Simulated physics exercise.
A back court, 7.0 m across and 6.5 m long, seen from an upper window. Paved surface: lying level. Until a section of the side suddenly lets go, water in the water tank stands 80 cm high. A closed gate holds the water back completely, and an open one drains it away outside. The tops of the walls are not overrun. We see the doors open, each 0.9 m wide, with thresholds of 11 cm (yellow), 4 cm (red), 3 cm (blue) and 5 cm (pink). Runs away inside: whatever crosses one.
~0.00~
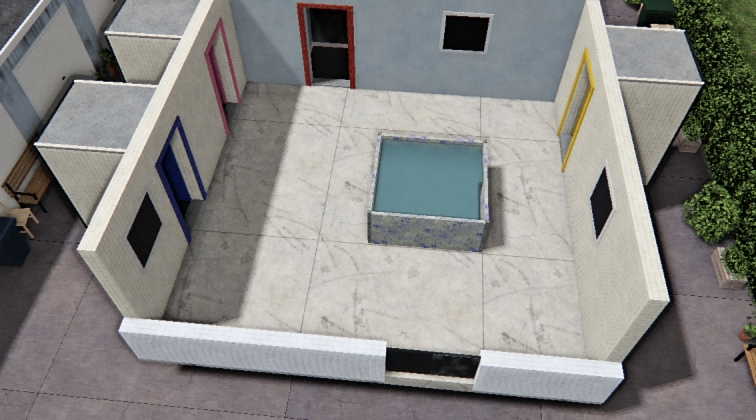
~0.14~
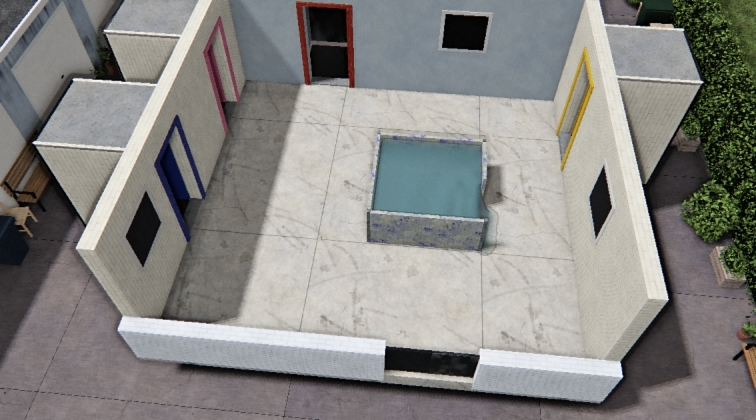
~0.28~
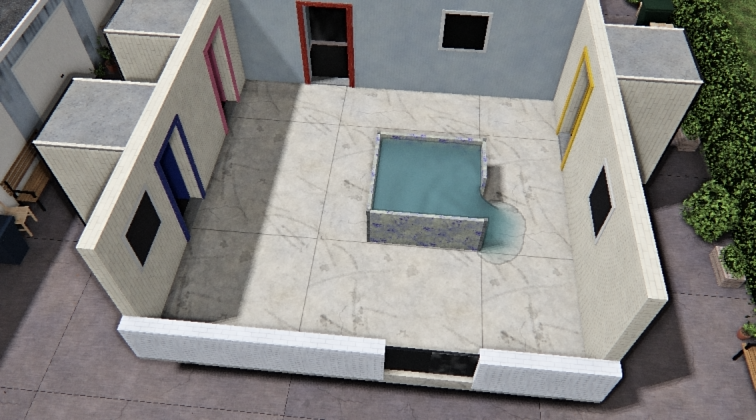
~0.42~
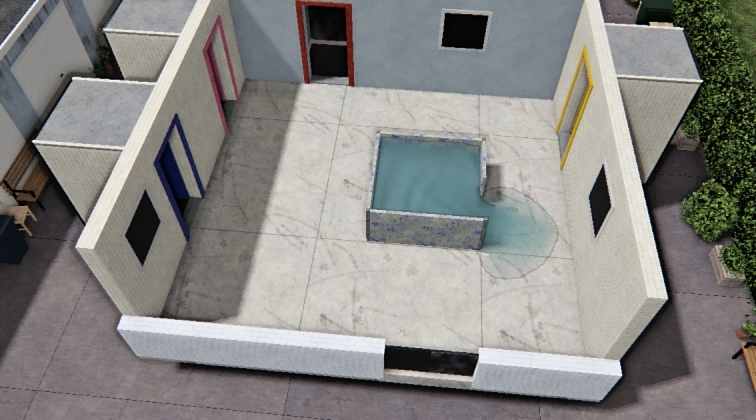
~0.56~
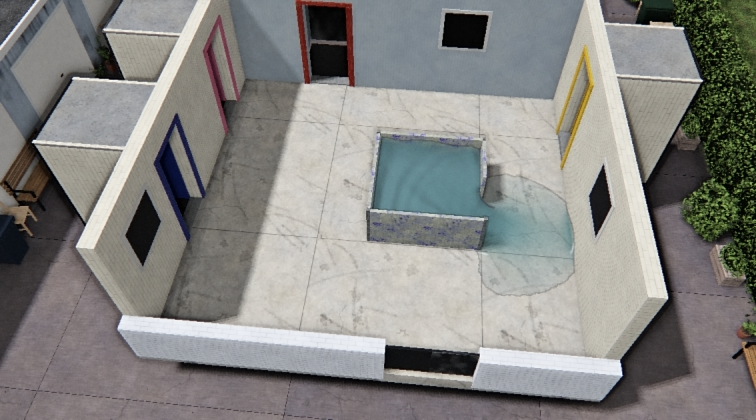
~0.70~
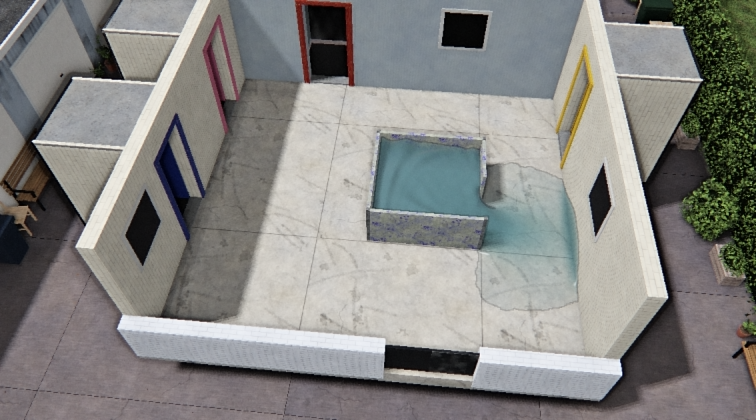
Water bursts through the right side of a square, patterned-walled tank standing in a walled, pale-paved court, seen from high above by a camera that stays still. A red-framed door stands at the back, blue and pink ones on the left, a yellow one on the right. The water fans rightward and forward, reaches the right wall and spreads along it, while the tank's level drops slightly.
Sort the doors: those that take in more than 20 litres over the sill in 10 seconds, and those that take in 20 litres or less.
Sorted: The yellow door takes in 20 litres or less; the red door takes in 20 litres or less; the blue door takes in more; the pink door takes in more.
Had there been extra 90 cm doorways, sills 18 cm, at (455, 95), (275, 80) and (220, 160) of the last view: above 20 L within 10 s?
Per doorway, in order: Insufficient / insufficient / insufficient.
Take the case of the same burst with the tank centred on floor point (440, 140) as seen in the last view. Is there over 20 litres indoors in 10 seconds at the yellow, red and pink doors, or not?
Yellow goes beyond, red stays inside, pink stays inside, judged against that limit.
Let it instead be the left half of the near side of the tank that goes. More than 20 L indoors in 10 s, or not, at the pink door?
Against the limit, pink does not exceed it.
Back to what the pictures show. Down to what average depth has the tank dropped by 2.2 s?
About 43 centimetres on average.
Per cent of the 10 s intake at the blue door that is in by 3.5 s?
0 percent or so by then.
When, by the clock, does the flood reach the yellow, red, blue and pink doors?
So yellow at 1.0 s, red at 3.8 s, blue at 5.0 s, and pink at 5.5 s.
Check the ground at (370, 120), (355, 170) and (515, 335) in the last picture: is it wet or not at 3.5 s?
Untouched, untouched, soaked.
After 1.4 s water covers 15 % of the floor and is deepest (48 cm) near (563, 236); yellow door 9 cm at the sill, 0 L in, red door not reached, blue door not reached, pink door not reached.
After 2.2 s water covers 25 % of the floor and is deepest (42 cm) near (578, 365); yellow door 10 cm at the sill, 0 L in, red door not reached, blue door not reached, pink door not reached.
After 3.5 s water covers 50 % of the floor and is deepest (28 cm) near (577, 355); yellow door 8 cm at the sill, 0 L in, red door not reached, blue door not reached, pink door not reached.
After 6.0 s water covers 90 % of the floor and is deepest (18 cm) near (564, 244); yellow door 5 cm at the sill, 0 L in, red door 3 cm at the sill, 0 L in, blue door 8 cm at the sill, 11 L in, pink door 8 cm at the sill, 0 L in.
After 10.0 s water covers 100 % of the floor and is deepest (12 cm) near (299, 87); yellow door 3 cm at the sill, 0 L in, red door 5 cm at the sill, 0 L in, blue door 9 cm at the sill, 83 L in, pink door 9 cm at the sill, 46 L in.
